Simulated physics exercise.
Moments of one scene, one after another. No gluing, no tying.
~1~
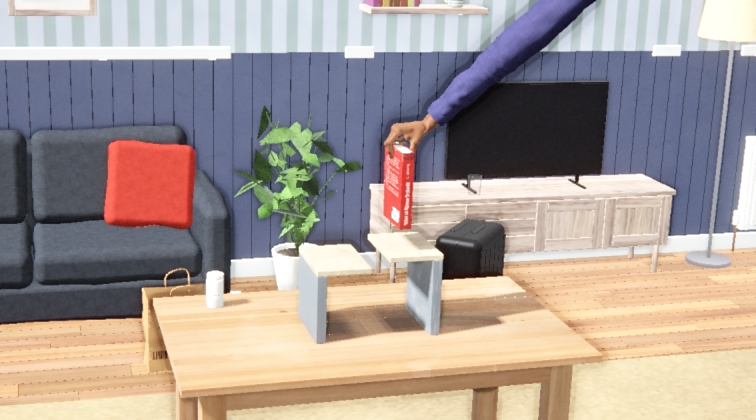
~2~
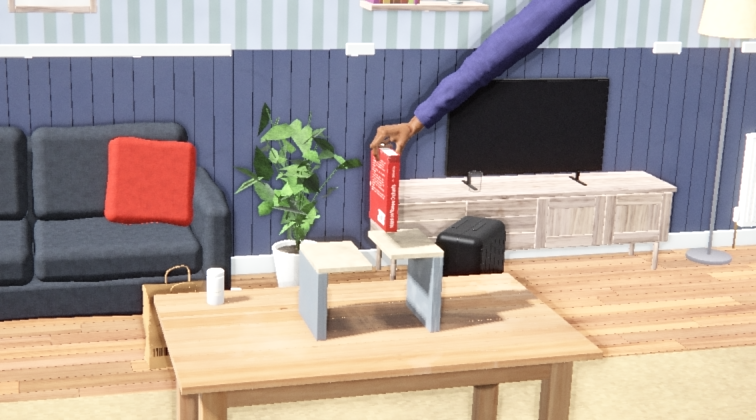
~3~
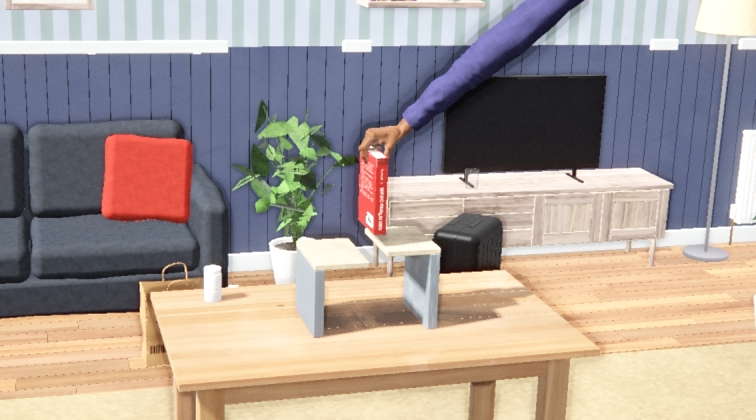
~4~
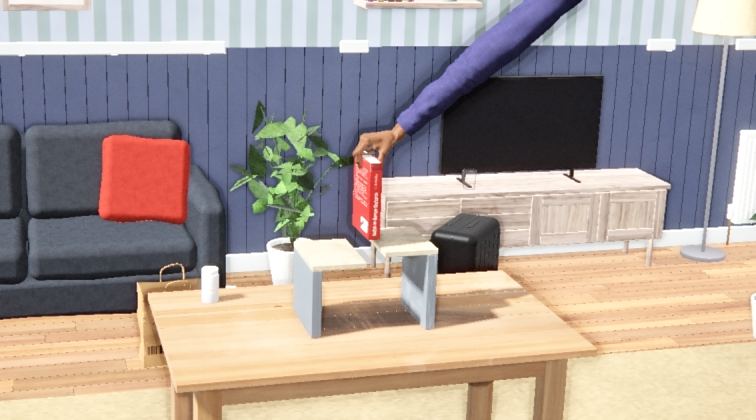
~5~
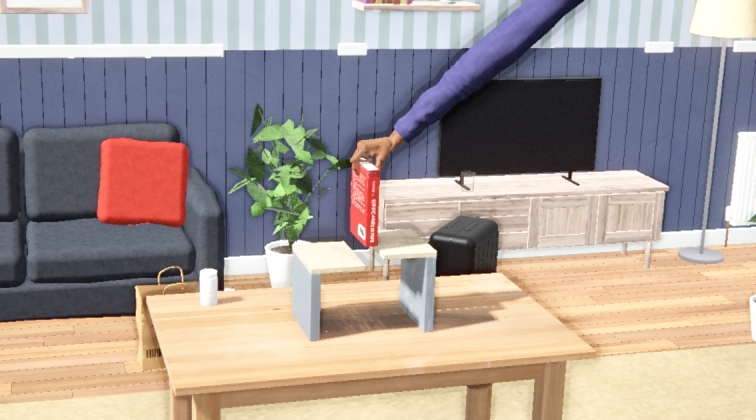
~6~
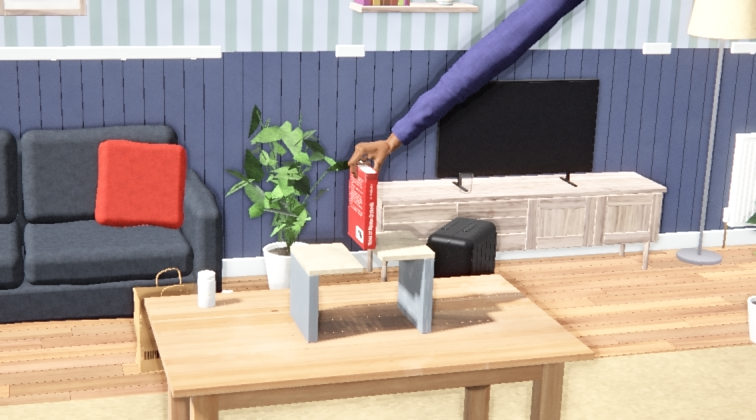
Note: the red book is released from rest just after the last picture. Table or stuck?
It lands below.
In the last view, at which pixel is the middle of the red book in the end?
Near pixel (360, 288).
Then, 0.20 s later than the last frame, red book moved a little near (362, 236).
Then, 0.30 s later than the last frame, red book moved about its own width near (360, 288).
When it is over, moved from the start, red book; white shaker as before. End places, in pixels of the last picture, red book near (360, 288). The book drops through.
